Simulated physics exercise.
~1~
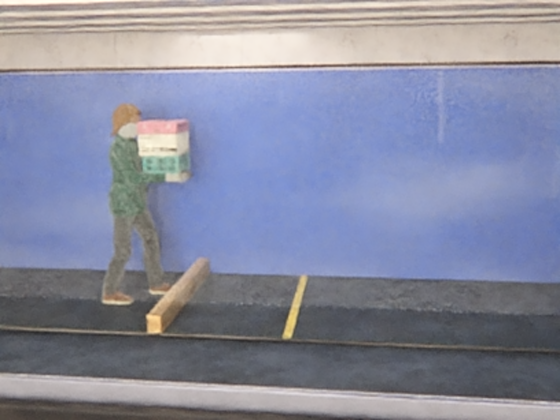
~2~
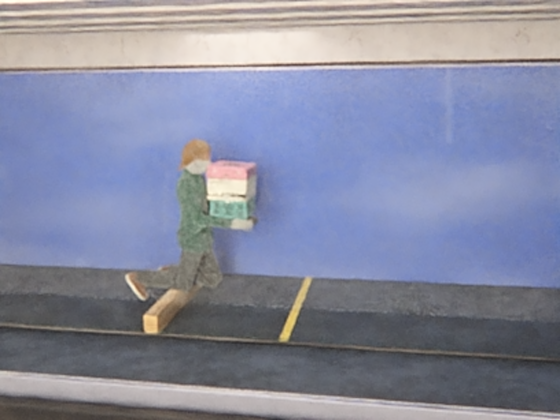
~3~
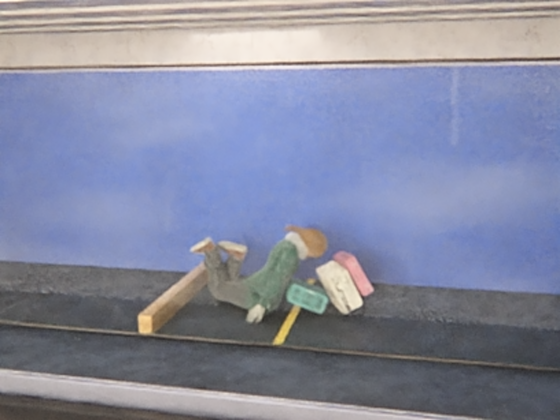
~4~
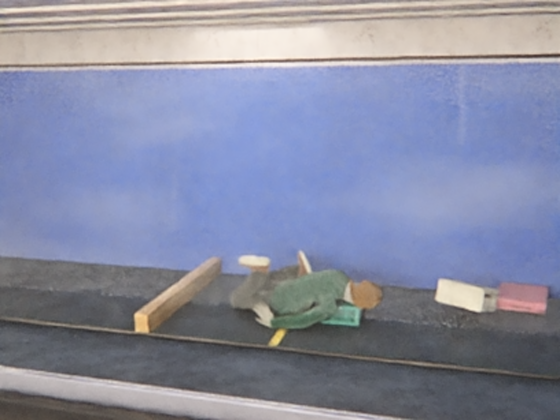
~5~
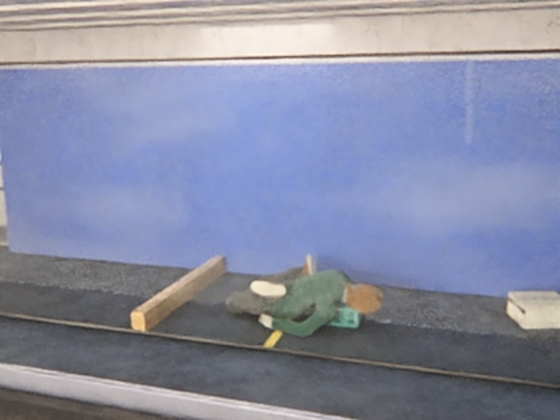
At first, a porter in a green top stands at left behind a wooden rail, holding a stack of pink, white and teal boxes in front of the chest. The porter then lurches right and sinks low over the rail, one foot kicked back, with the stack still on the forearms. Next the porter pitches forward, feet trailing up, as the boxes tip and spill ahead past the yellow line. The porter drops flat while the white and pink boxes travel farther right. Finally, the porter lies across the line, head beside the teal crate just beyond it, the white box at the far right and the pink one out of view.
